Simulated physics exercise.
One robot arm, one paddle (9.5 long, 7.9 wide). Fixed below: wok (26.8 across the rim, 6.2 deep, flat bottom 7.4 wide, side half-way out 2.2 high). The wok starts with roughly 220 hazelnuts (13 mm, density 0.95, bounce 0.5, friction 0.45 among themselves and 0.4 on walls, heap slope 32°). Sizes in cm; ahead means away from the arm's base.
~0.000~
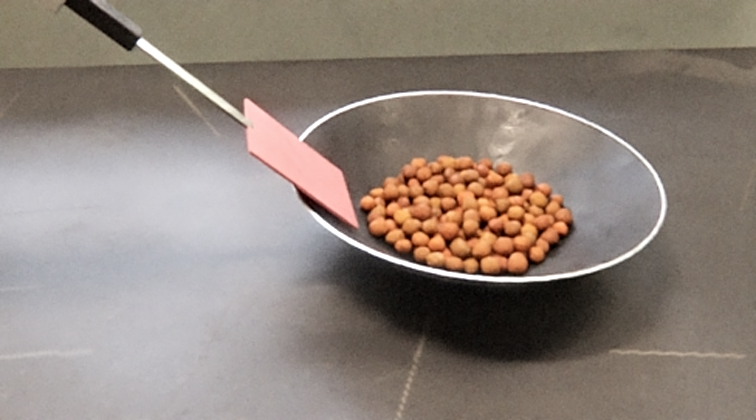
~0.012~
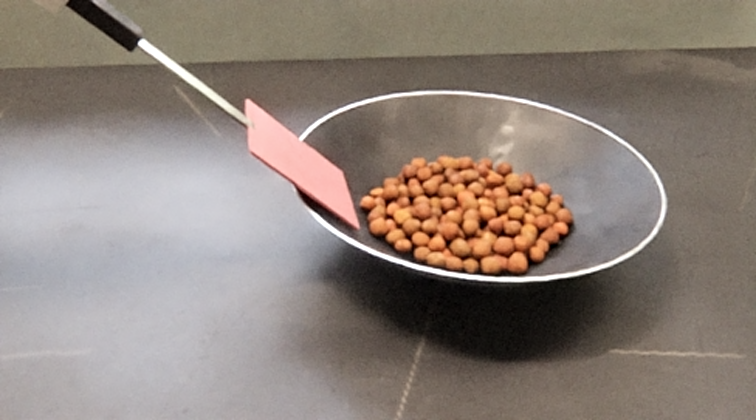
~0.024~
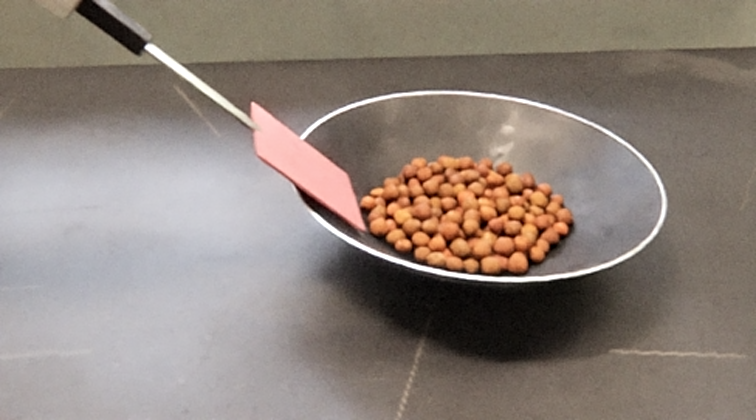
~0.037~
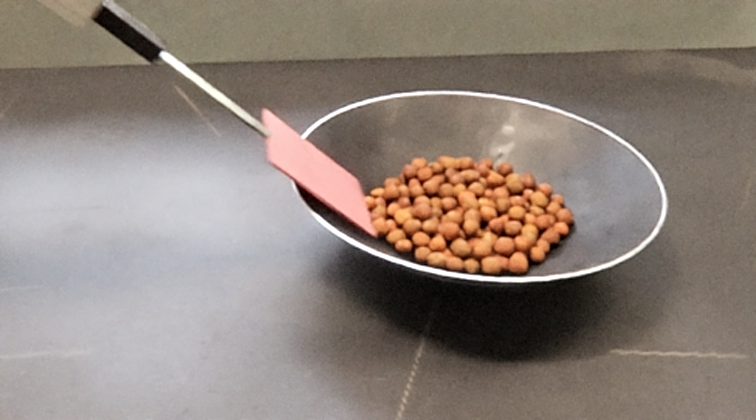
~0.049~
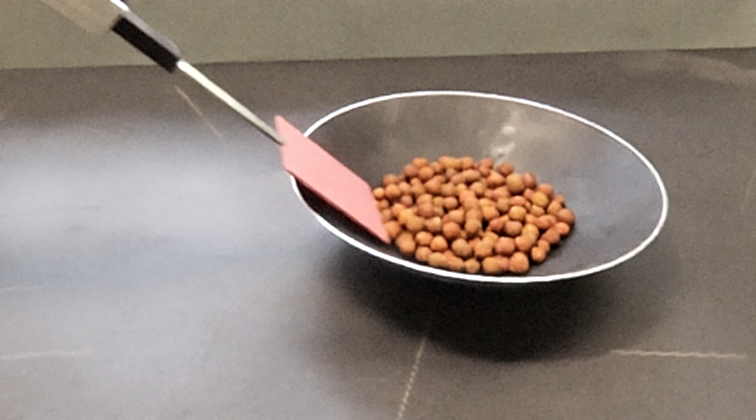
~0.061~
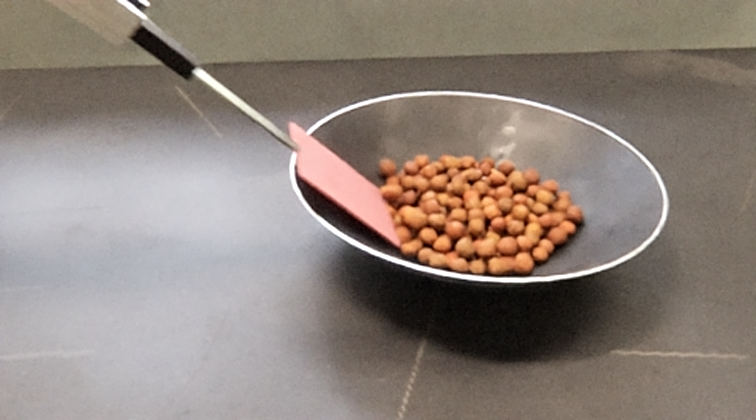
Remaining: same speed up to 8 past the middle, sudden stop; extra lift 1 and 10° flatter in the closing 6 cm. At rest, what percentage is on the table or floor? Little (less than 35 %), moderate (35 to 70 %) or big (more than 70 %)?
On the table or floor the share is little, less than 35 %.
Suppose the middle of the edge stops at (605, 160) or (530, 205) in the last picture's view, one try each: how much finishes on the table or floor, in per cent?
Some 45 and 5 per cent.
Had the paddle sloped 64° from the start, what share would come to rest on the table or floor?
In that case some 25 per cent.
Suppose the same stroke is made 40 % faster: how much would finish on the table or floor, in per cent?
It would be near 45 per cent.
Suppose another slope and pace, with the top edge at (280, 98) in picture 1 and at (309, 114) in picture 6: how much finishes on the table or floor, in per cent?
Some 15 per cent.
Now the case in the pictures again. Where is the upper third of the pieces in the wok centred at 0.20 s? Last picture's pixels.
Near (581, 181).
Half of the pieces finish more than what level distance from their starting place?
About 7 cm.
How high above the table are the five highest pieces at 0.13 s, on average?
Roughly 5 cm.
After 0.13 s, sloping 43°, highest piece 6 above the table; 222 in the wok.
After 0.20 s, sloping 40°, highest piece 7 above the table; 221 in the wok, 1 on the blade or in flight.
After 0.43 s, sloping 33°, highest piece 7 above the table; 171 in the wok, 50 on the table or floor, 1 on the blade or in flight.
After 1.48 s, sloping 33°, highest piece 6 above the table; 170 in the wok, 52 on the table or floor.
In the end, 170 in the wok, 52 on the table or floor. That is 23 % on the table or floor.
